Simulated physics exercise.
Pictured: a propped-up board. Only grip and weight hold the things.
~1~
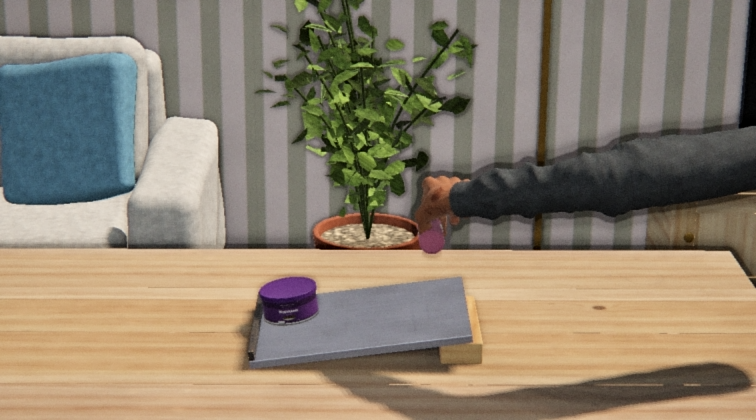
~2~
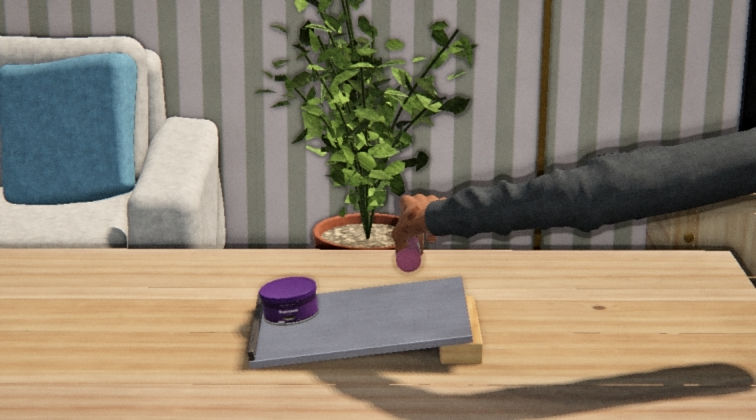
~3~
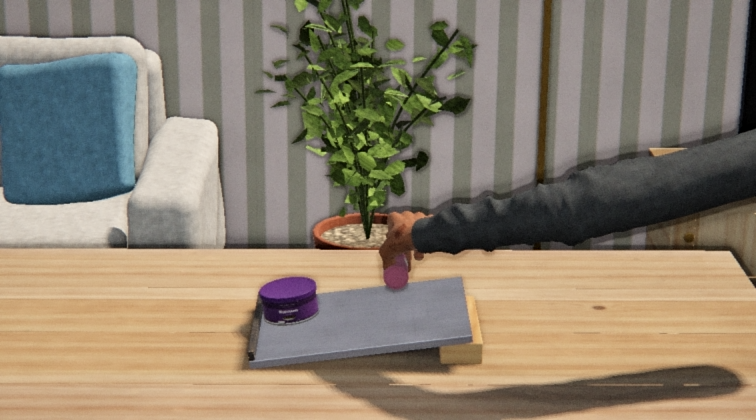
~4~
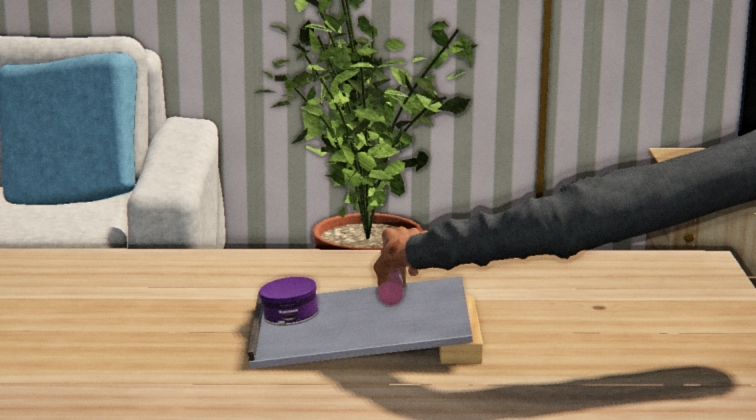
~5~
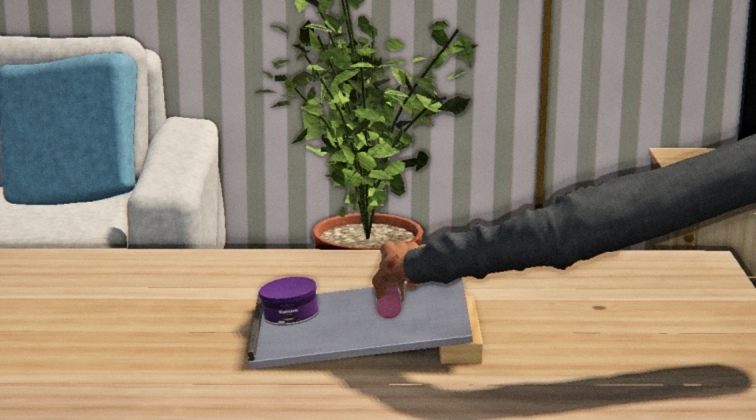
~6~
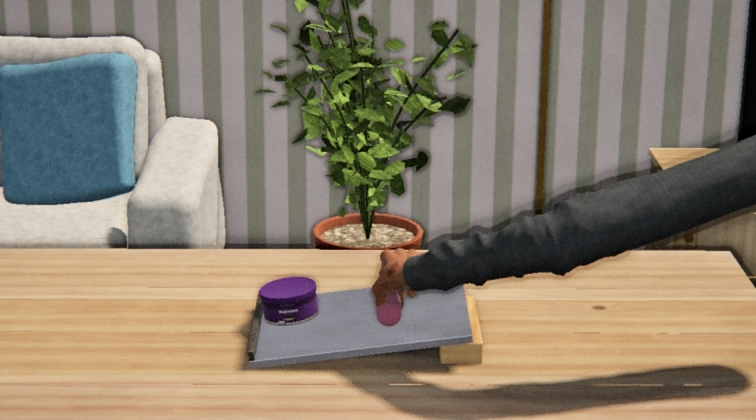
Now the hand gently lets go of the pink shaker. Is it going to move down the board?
I think it is carried lower by the slope.
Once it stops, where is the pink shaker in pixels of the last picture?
It winds up at roughly (318, 311).
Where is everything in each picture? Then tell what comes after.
In the first picture, still above its spot; pink shaker (430, 231); purple tub (290, 301).
In the second picture, still above its spot; pink shaker (408, 249); purple tub (290, 301).
In the third picture, still above its spot; pink shaker (395, 266); purple tub (290, 301).
In the fourth picture, still above its spot; pink shaker (390, 281); purple tub (290, 301).
In the fifth picture, still above its spot; pink shaker (388, 294); purple tub (290, 301).
In the sixth picture, in place under the hand; pink shaker (388, 302); purple tub (290, 301).
Then, 0.50 s past the last view, pink shaker displaced about its own width near (359, 306).
Then, 0.70 s past the last view, pink shaker displaced well along near (326, 309).
Then, 1.80 s past the last view, pink shaker displaced well along near (319, 311).
Finally, moved from the start, pink shaker; purple tub still in place. Final places as the last picture's camera would see them, pink shaker near (318, 311). The pink shaker slides or rolls down.
